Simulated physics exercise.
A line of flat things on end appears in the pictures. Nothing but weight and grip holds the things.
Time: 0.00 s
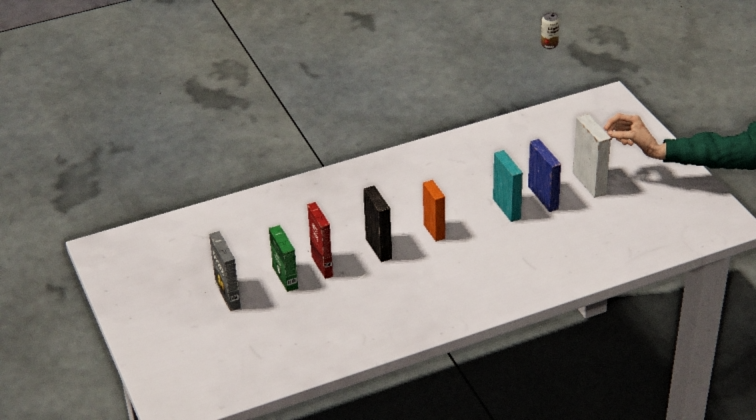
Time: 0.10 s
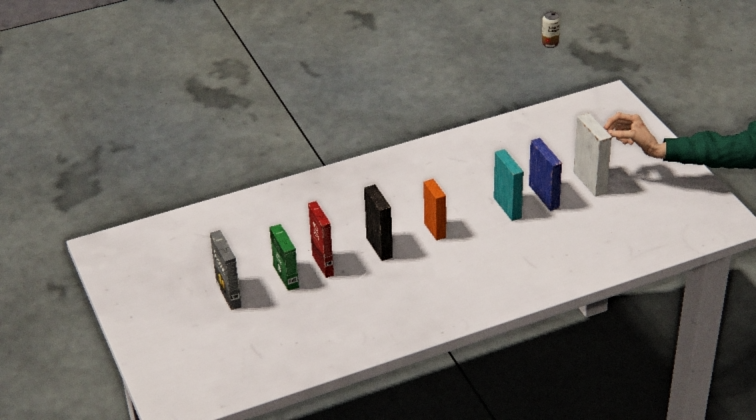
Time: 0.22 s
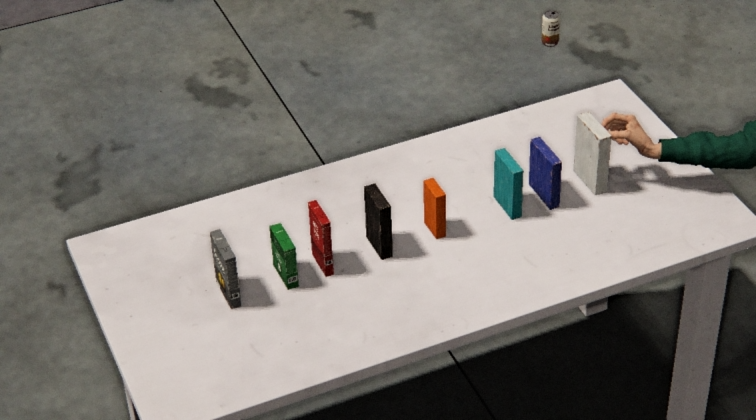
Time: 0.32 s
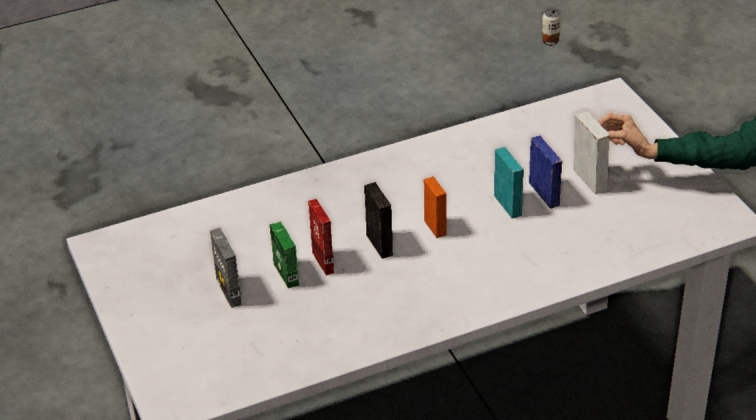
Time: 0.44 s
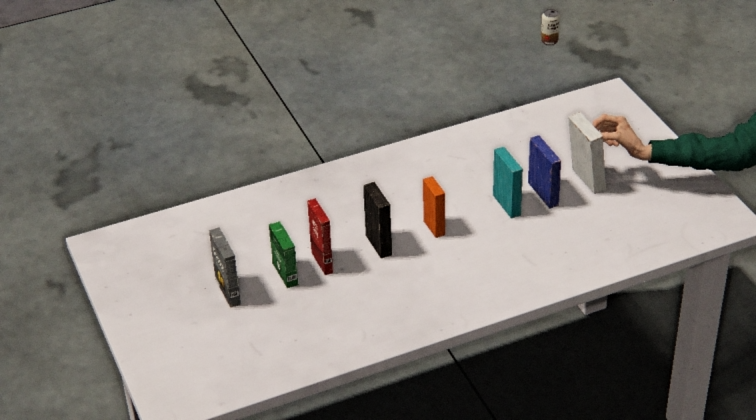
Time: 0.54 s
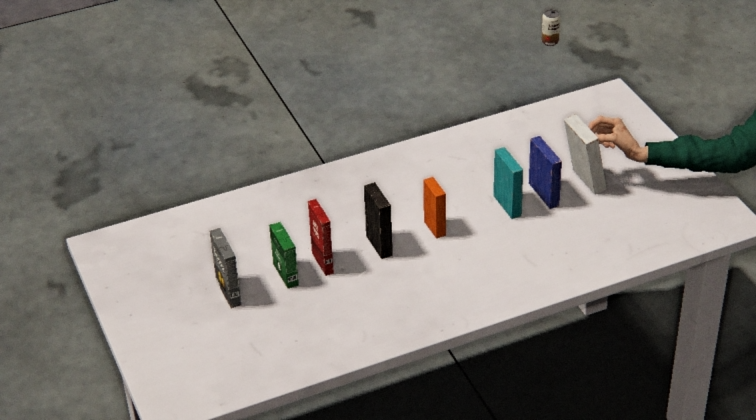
On a white table, a hand slowly tilts the white board leftward beside other upright pieces.
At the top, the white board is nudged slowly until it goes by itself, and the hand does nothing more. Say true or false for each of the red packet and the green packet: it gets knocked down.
Red packet - false; green packet - false.
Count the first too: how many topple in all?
Total: 3.
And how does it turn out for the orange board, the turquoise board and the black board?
At the end the orange board is standing, the turquoise board has fallen, and the black board is standing.
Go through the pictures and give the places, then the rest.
Red packet (320, 241); green packet (284, 259), in the first frame.
Black board (379, 223); blue board (545, 174), in the second frame.
Turquoise board (508, 184); orange board (435, 209), in the third frame.
White board 2° over; black board (379, 221); blue board (545, 172), in the fourth frame.
White board 8° over; turquoise board (508, 183); orange board (434, 207), in the fifth frame.
White board 12° over; red packet (321, 238); green packet (284, 256), in the sixth frame.
Around 0.84 s, white board 44° over; blue board rocked 12° from its first pose.
Around 1.04 s, white board 77° over; turquoise board on its side; blue board rocked 73° from its first pose.
Finally (1.8 s), down or leaning hard on the table, turquoise board and blue board; the other 4 still in place. Final places as the last picture's camera would see them, red packet near (321, 238), green packet near (284, 256).
